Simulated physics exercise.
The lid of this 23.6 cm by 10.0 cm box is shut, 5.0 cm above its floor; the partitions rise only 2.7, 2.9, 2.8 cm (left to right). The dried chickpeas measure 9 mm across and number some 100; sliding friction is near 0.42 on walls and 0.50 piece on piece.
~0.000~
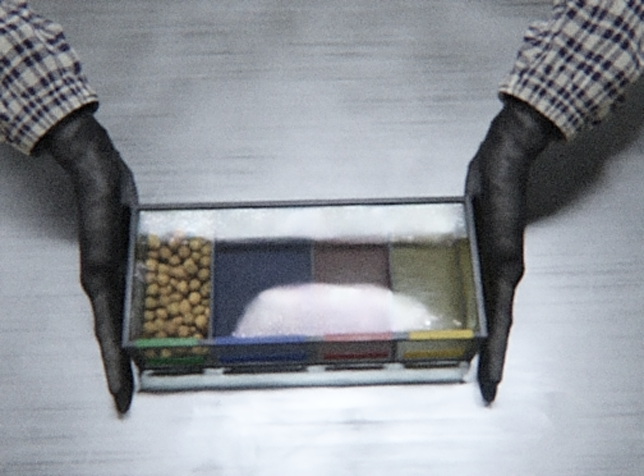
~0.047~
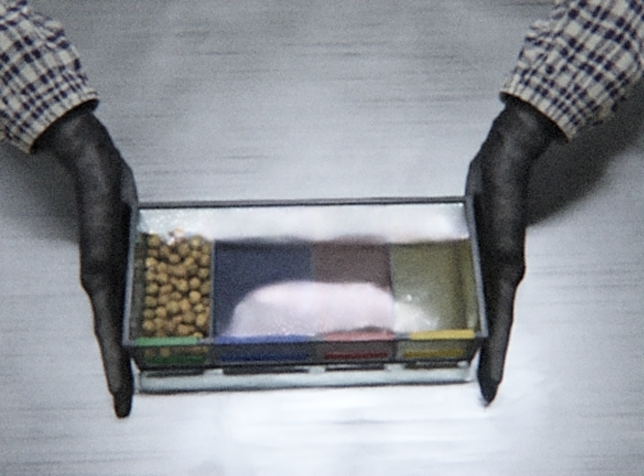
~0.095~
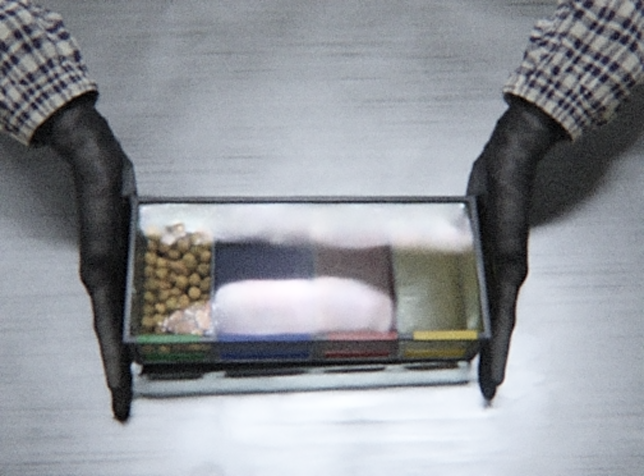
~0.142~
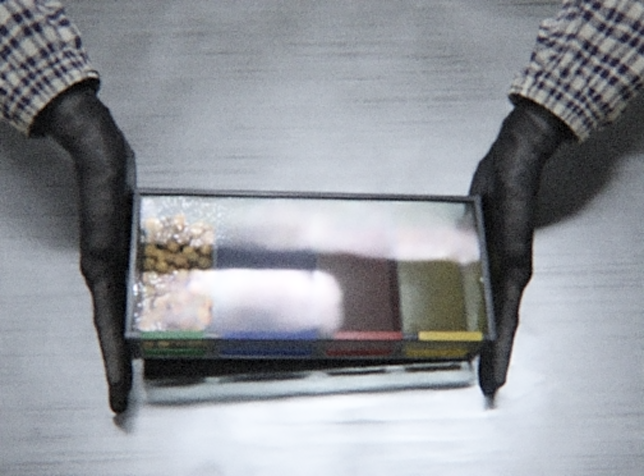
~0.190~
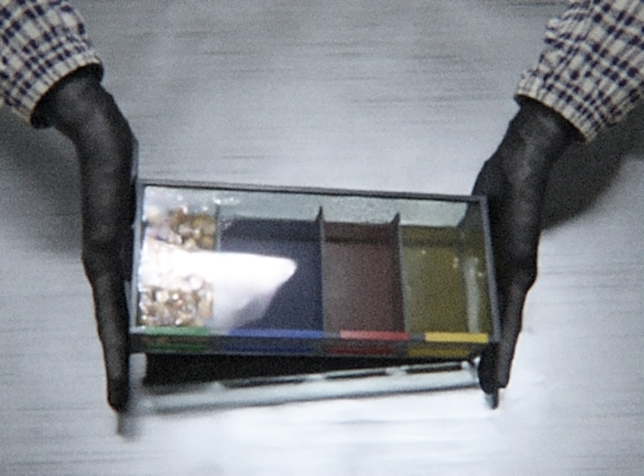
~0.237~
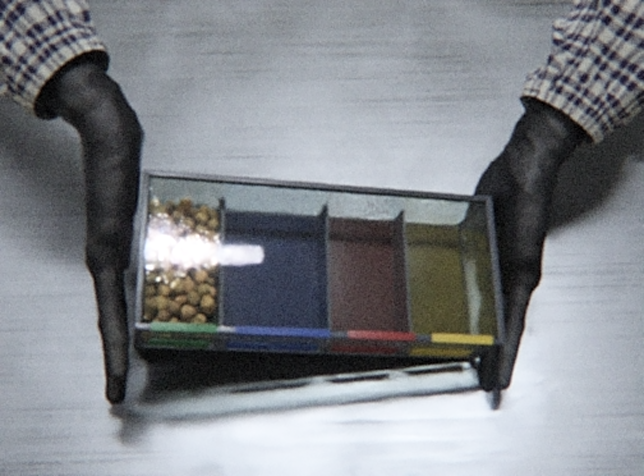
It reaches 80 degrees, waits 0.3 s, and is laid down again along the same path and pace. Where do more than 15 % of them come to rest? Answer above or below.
Red below, blue below, green above, yellow above.
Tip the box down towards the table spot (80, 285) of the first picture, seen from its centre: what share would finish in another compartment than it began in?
About 0 per cent.
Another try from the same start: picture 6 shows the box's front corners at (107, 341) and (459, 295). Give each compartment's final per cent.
Red 0, blue 0, green 100, yellow 0.
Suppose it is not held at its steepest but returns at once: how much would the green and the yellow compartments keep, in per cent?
Then: Green 60, yellow 15.
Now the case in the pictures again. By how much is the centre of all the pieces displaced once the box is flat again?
About 7.0 cm.
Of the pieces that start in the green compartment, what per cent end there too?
Roughly 60 per cent.
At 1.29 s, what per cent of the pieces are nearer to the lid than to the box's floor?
Roughly 30 per cent.
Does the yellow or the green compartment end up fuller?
It is the green one.
After 1.29 s, tilt 80 degrees; red 10 %, blue 10 %, green 70 %, yellow 5 %.
Then, at 2.00 s, tilt 41 degrees; red 5 %, blue 5 %, green 65 %, yellow 25 %.
After 2.74 s, tilt 0 degrees; red 5 %, blue 5 %, green 65 %, yellow 25 %.
In the end, at 3.1 s, red 5 %, blue 5 %, green 65 %, yellow 25 %.
